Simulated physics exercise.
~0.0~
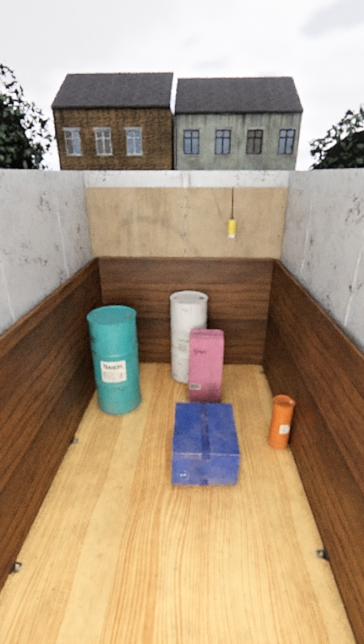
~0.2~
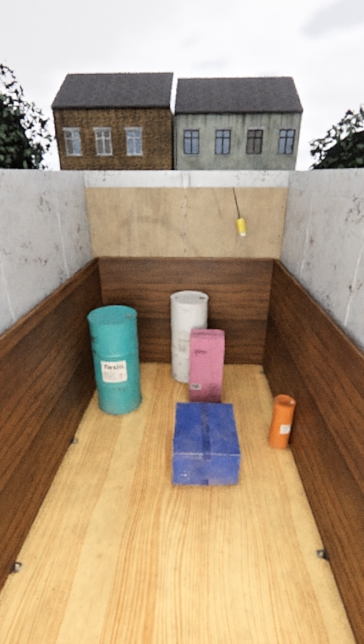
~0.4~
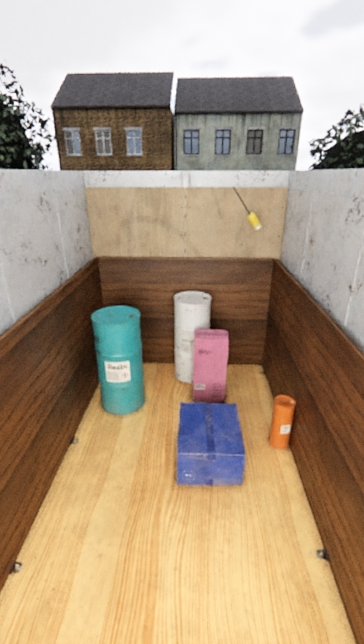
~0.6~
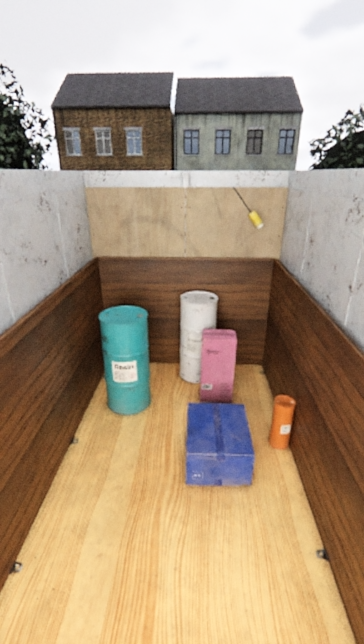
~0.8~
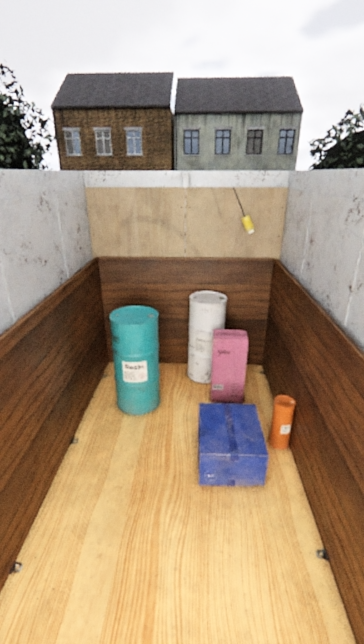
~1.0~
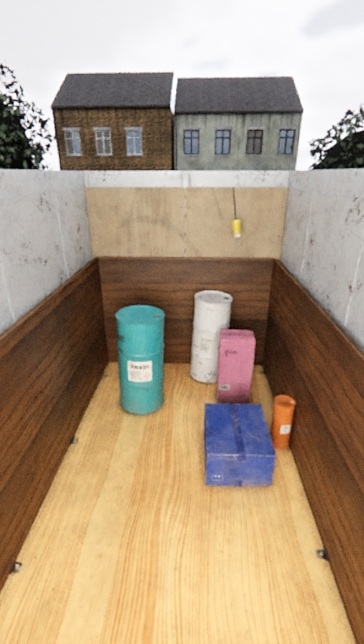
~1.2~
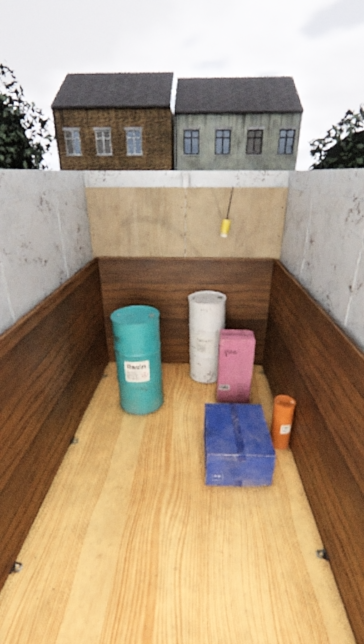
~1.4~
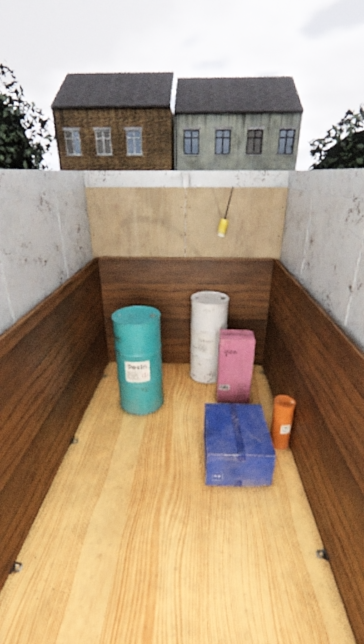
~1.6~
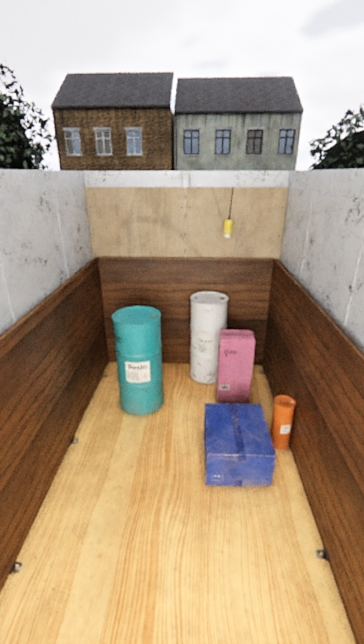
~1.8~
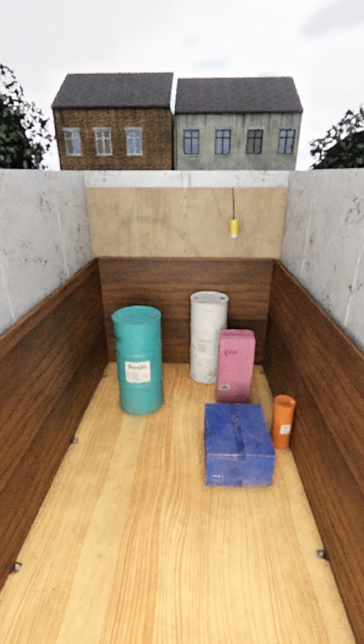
The clip opens on a wood-sided load bay seen from behind, holding a turquoise drum, a white drum, an upright pink box, a blue box and a small orange canister near the right wall. A yellow tag hanging above the front wall swings out to the right while the load barely stirs. Then both drums and both boxes slide a short way right together, staying upright, and the blue box draws close to the canister. The tag swings back left and settles as the sliding stops. At the end, all five objects stand still, the canister holding its original spot.
